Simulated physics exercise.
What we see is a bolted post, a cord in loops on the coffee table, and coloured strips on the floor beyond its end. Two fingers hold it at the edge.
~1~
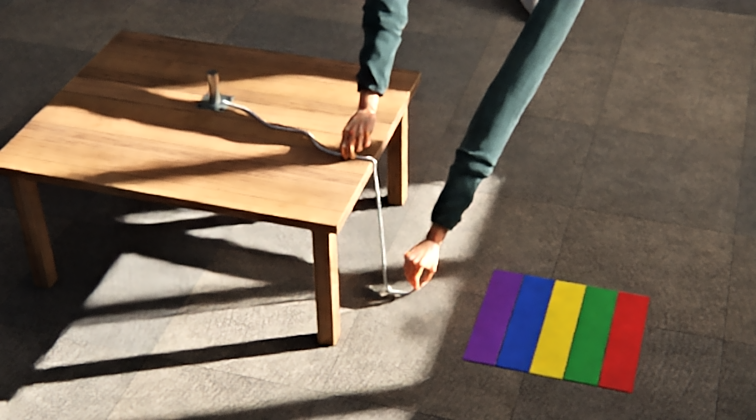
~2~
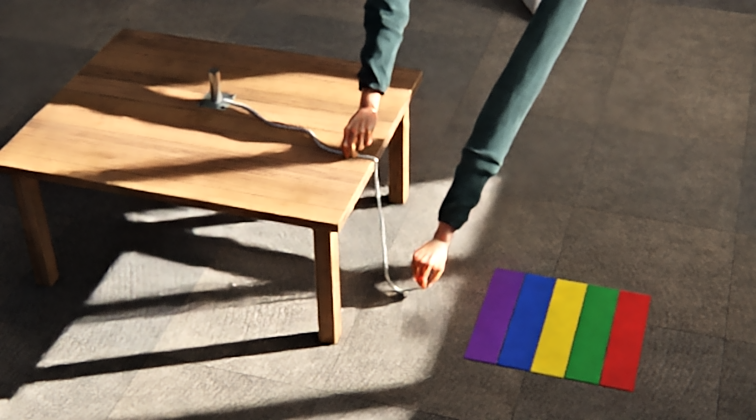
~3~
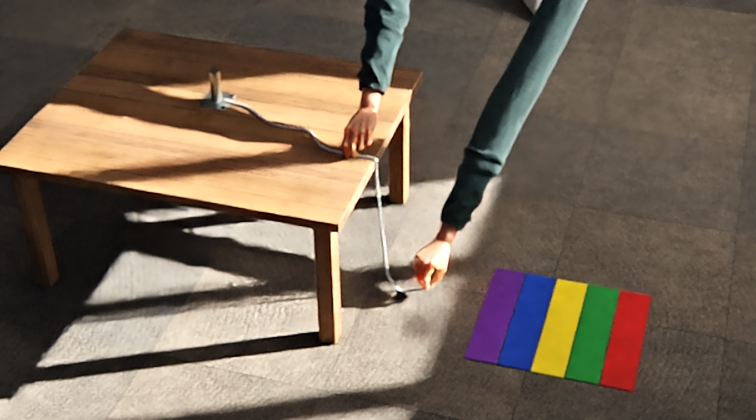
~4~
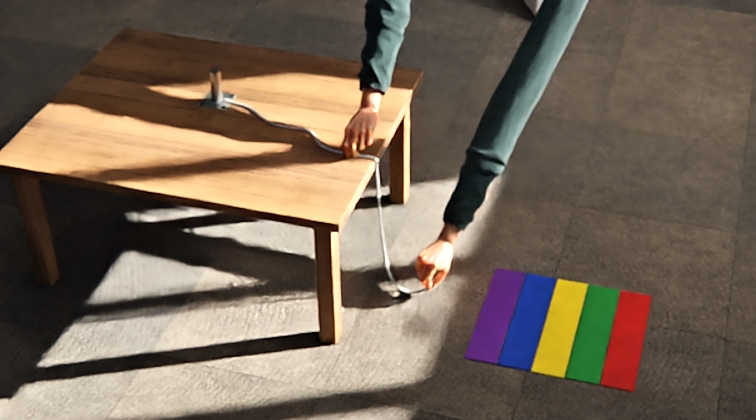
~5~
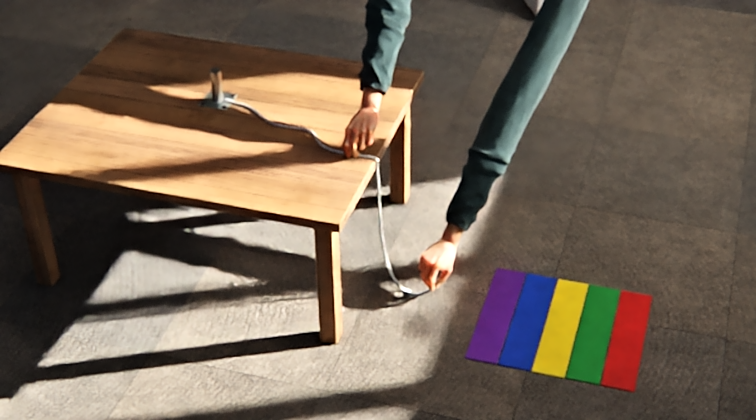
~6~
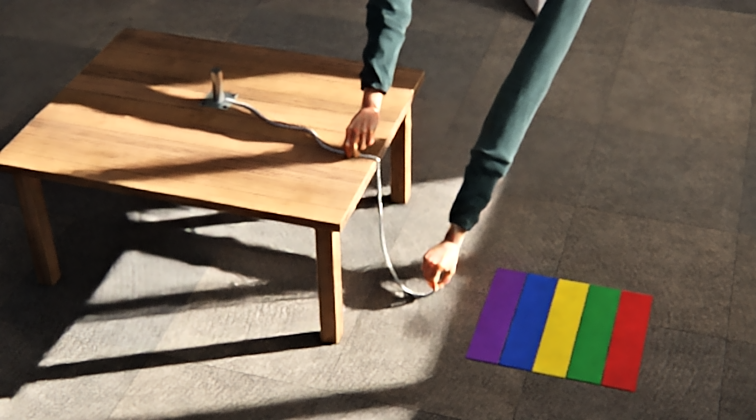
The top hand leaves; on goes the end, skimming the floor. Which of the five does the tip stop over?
The blue one.
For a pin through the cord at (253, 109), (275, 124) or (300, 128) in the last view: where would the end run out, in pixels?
Near (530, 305), (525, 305) and (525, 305).
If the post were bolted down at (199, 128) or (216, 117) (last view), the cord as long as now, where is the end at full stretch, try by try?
About (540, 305) and (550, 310).
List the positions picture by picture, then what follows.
In the first picture, end (419, 286); purple (484, 345); blue (517, 352); yellow (551, 358); green (585, 365); red (619, 371).
In the second picture, end (426, 286); cord through (248, 108) (291, 128) (331, 151) (376, 176) (382, 231) (389, 280).
In the third picture, end (429, 286).
In the fourth picture, end (431, 287); cord through (249, 108) (292, 128) (332, 151) (377, 176) (381, 231) (392, 280).
In the fifth picture, end (434, 287).
In the sixth picture, end (437, 287); cord through (251, 108) (293, 127) (333, 150) (378, 176) (382, 231) (397, 279).
A little later, end near (463, 292); short of the strips.
Next, end near (505, 300); over purple.
When it is tight, end near (529, 305); over blue. It halts on the blue strip.
